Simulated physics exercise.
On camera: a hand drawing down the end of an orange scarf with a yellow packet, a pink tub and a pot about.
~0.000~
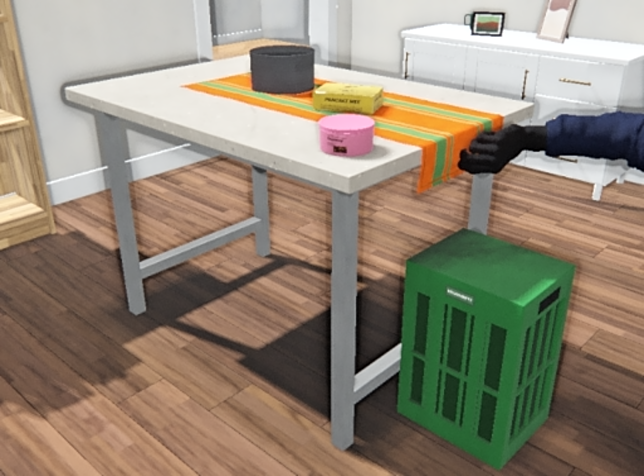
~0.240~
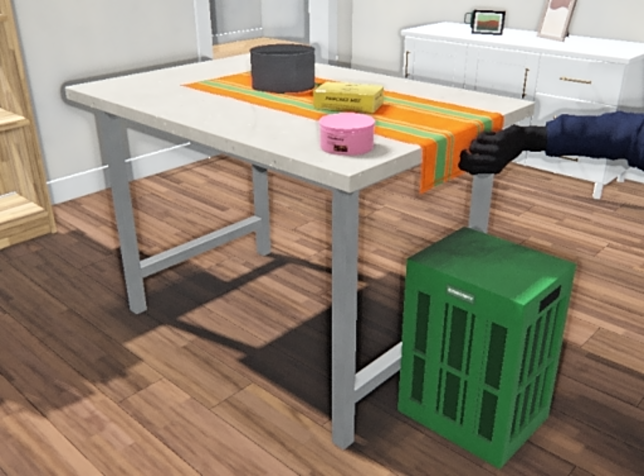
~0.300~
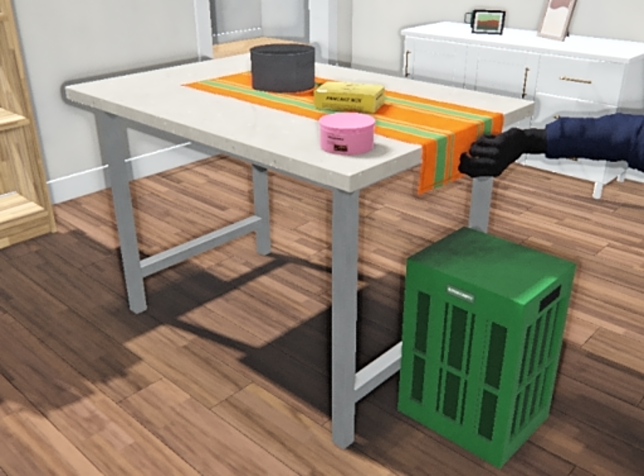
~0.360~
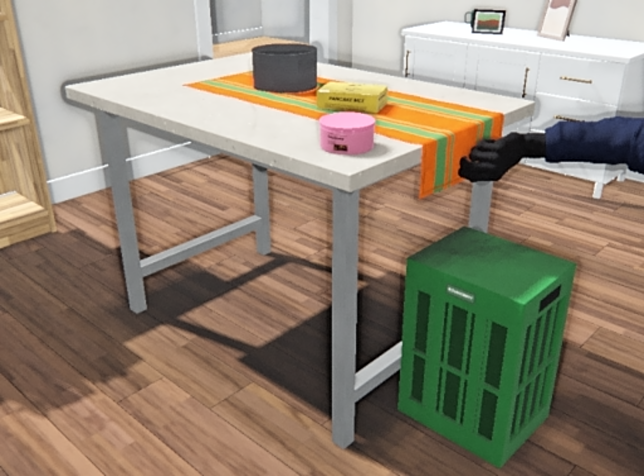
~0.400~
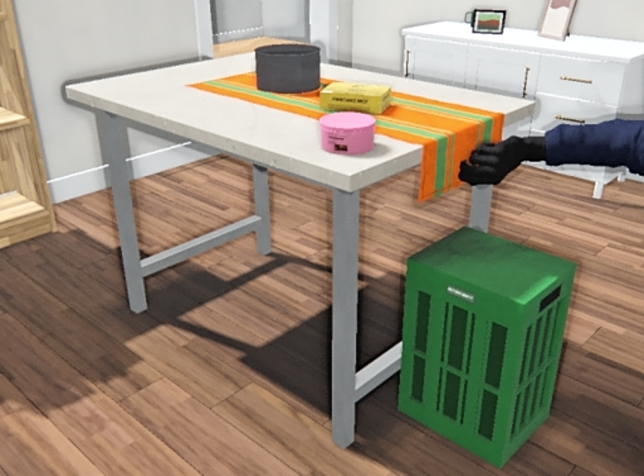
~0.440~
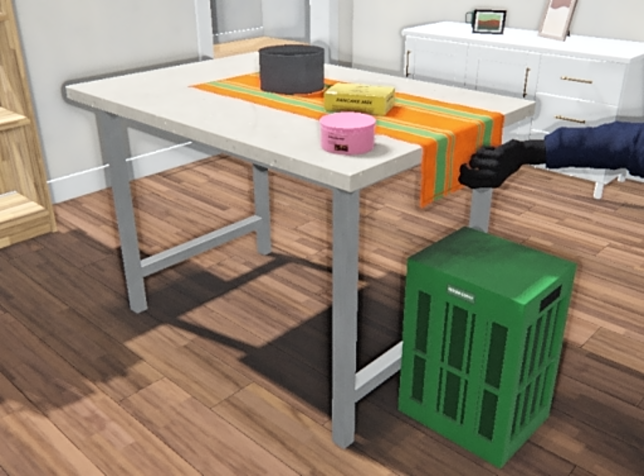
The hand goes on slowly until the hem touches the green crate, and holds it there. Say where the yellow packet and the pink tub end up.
The yellow packet keeps clear of the edge and the pink tub stays on the table.
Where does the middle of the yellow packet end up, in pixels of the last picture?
Its middle is at (415, 110).
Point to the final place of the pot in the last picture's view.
Its middle is at (337, 78).
After 0.68 s, hem going down; packet moved a little; tub unmoved.
After 1.06 s, hem going down; packet carried along near (400, 107); tub unmoved.
After 1.38 s, hem on the crate; packet carried along near (415, 110); tub unmoved.
At rest, hem on the crate; packet carried along near (415, 110); tub unmoved. The yellow packet stays on the table and the pink tub remains up there.
